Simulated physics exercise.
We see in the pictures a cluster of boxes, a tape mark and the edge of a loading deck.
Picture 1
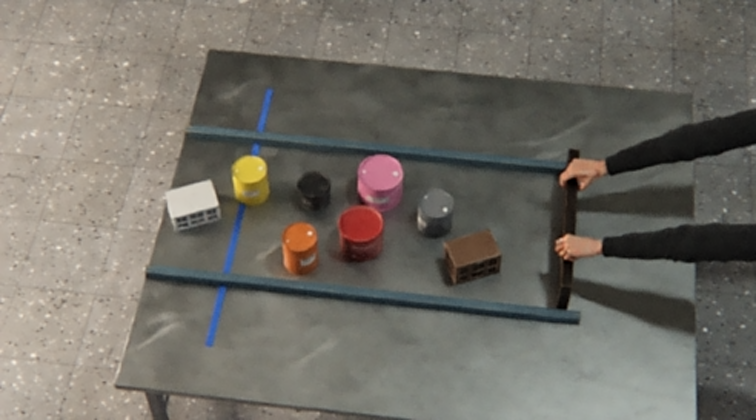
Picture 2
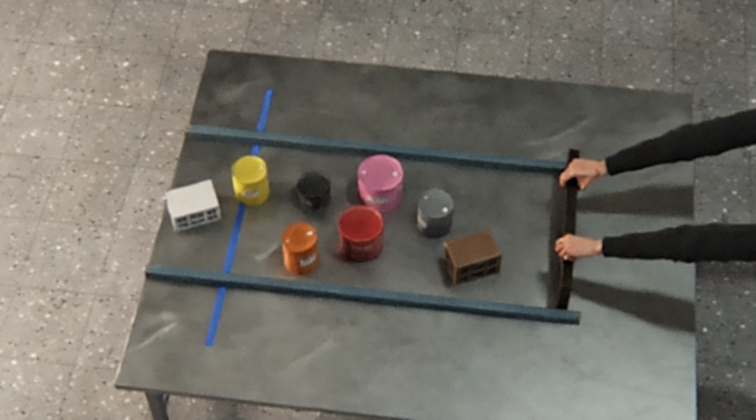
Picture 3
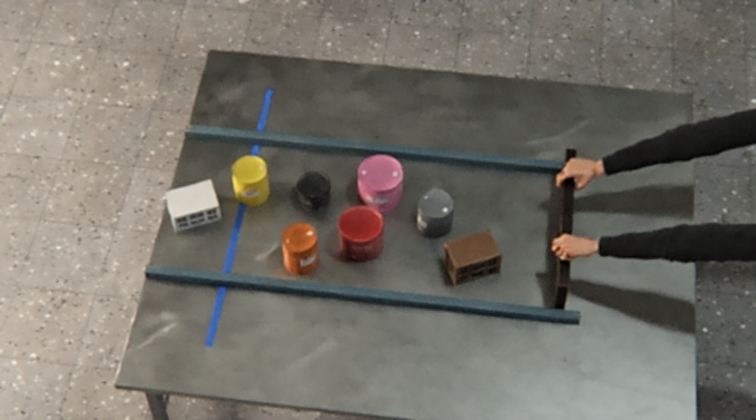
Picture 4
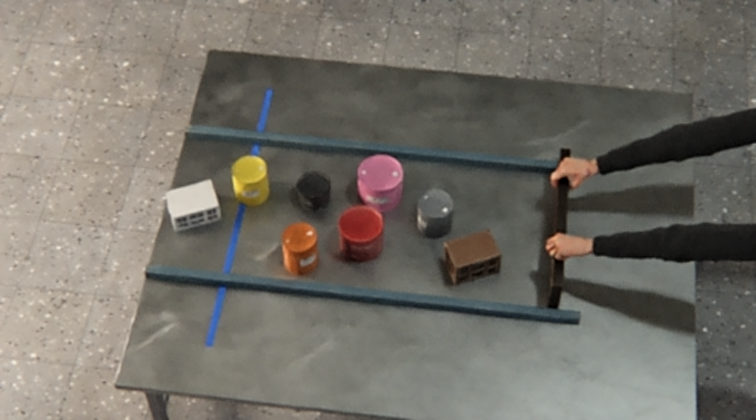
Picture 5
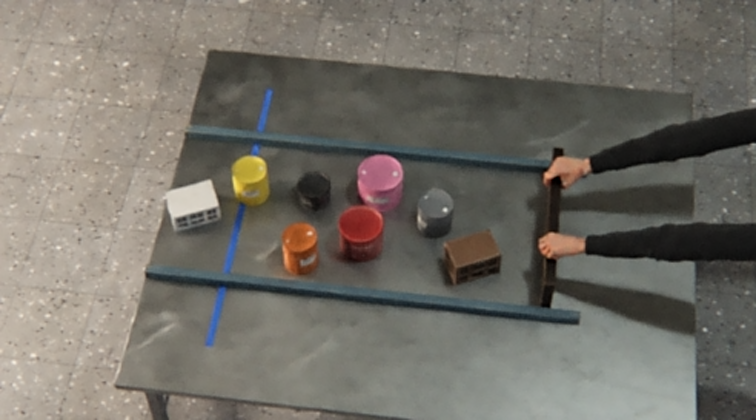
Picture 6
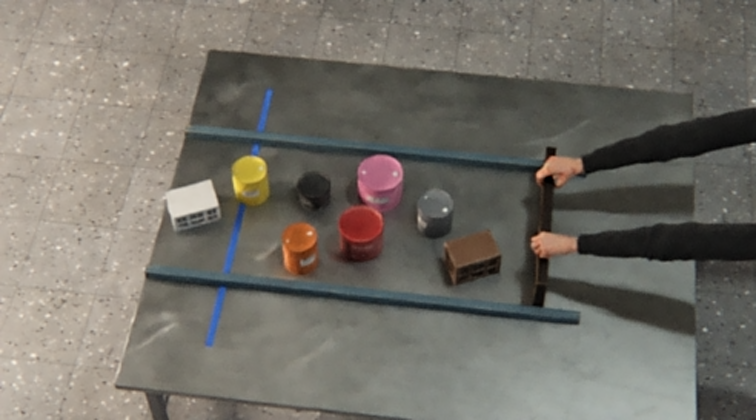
Two hands in dark sleeves grip a dark plank at the right of a grey table, seen from high above on a speckled floor. Between two blue-grey rails sit a white crate and yellow canister at left, black, orange, red and pink containers mid-table, and a grey canister and brown crate nearer the plank, with blue tape crossing at left. The hands slide the plank slightly left, while everything else stays still.
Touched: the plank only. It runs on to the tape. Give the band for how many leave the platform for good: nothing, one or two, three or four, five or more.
Band: One or two.
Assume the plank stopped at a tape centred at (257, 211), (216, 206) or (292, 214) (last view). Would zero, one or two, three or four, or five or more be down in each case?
Either one or two; either three or four; not one.
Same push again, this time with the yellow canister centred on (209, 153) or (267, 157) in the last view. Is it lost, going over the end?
It keeps its place, then keeps its place.
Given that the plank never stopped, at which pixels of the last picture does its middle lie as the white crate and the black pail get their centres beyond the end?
When the white crate crosses, the middle is near (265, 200); when the black pail crosses, near (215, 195).
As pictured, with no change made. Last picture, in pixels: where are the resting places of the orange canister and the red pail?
You'll find the orange canister at roughly (210, 251) and the red pail at roughly (168, 213).
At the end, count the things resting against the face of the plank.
It is in contact with 4.
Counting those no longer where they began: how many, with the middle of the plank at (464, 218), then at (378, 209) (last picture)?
One spot: 1. Other spot: 5.
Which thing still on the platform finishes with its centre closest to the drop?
Answer: The yellow canister.
A little later, none off yet; white crate at rest near (193, 206); yellow canister at rest near (251, 181); orange canister at rest near (300, 249).
When it is over, the number that fall off is one or two; down, white crate.
